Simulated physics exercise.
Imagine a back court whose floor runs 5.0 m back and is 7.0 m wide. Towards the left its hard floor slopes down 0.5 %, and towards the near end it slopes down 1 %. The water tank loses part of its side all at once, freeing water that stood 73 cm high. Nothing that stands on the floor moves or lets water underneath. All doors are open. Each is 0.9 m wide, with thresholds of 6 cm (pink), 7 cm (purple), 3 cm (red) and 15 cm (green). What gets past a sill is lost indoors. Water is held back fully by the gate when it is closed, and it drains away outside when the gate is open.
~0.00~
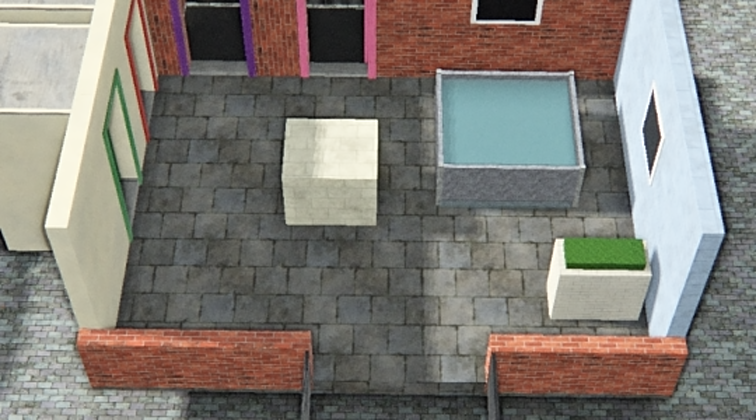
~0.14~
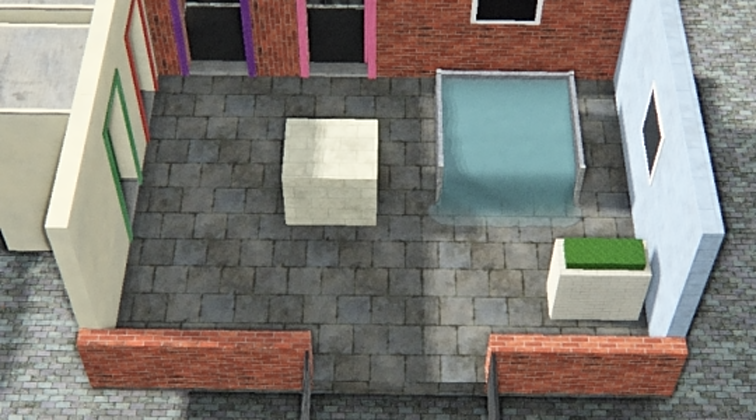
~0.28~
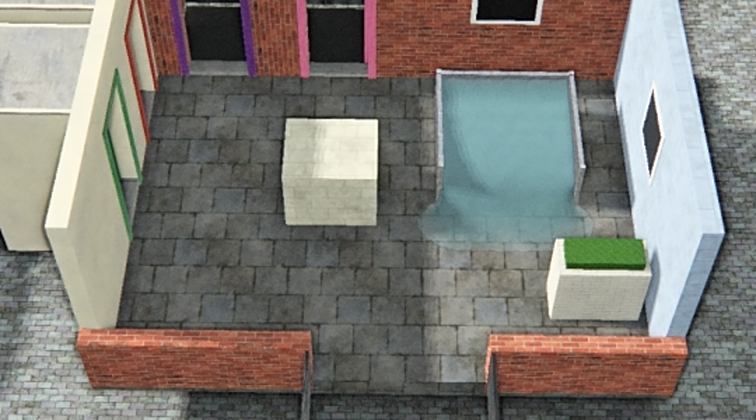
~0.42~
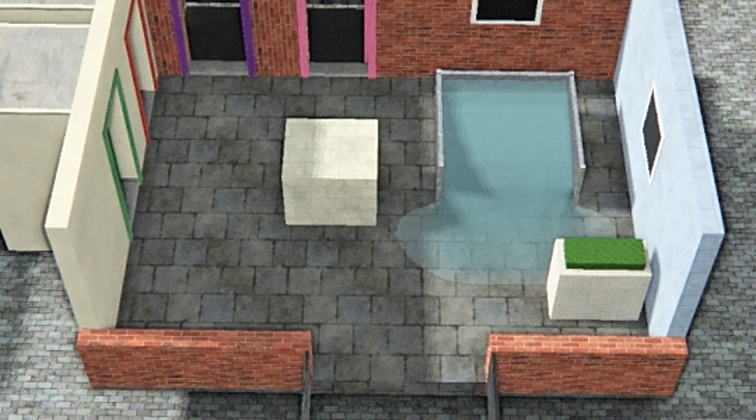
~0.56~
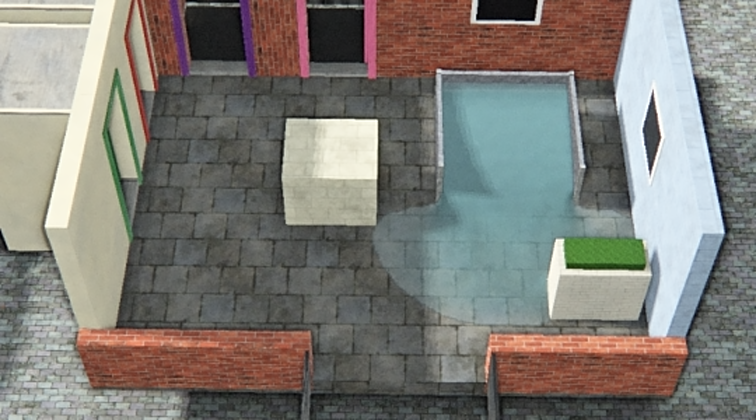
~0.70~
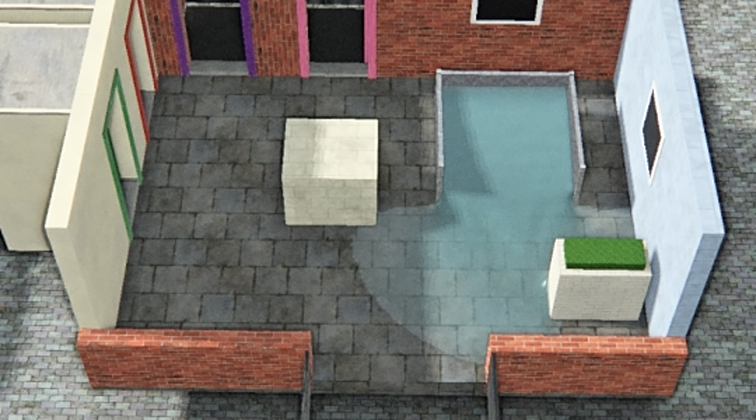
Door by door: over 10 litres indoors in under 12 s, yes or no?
Pink door: No, purple door: No, red door: Yes, green door: No.
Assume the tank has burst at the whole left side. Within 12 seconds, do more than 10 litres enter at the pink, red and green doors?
So pink tops it, red tops it, green stays lower.
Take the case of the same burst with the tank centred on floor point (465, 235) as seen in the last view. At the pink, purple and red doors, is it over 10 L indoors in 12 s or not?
Checking each door against the limit: Pink does not exceed it, purple does not exceed it, red does not exceed it.
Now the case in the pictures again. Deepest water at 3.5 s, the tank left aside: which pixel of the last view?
Close to pixel (586, 330).
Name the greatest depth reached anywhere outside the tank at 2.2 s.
Up to some 38 cm.
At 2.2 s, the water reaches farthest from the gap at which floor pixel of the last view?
That's around (210, 362) in the last picture.
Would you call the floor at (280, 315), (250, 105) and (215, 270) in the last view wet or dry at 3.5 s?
Listed in turn: Swamped / spared so far / spared so far.
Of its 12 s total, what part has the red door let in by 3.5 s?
Around 0 percent.
After 1.4 s water covers 35 % of the floor and is deepest (46 cm) near (505, 353); pink door not reached, purple door not reached, red door not reached, green door not reached.
After 2.2 s water covers 40 % of the floor and is deepest (38 cm) near (647, 367); pink door not reached, purple door not reached, red door not reached, green door not reached.
After 3.5 s water covers 45 % of the floor and is deepest (26 cm) near (586, 330); pink door not reached, purple door not reached, red door not reached, green door not reached.
After 7.0 s water covers 85 % of the floor and is deepest (12 cm) near (111, 361); pink door 3 cm at the sill, 0 L in, purple door 2 cm at the sill, 0 L in, red door not reached, green door 5 cm at the sill, 0 L in.
After 12.0 s water covers 90 % of the floor and is deepest (7 cm) near (111, 361); pink door 2 cm at the sill, 0 L in, purple door 4 cm at the sill, 0 L in, red door 6 cm at the sill, 37 L in, green door 4 cm at the sill, 0 L in.
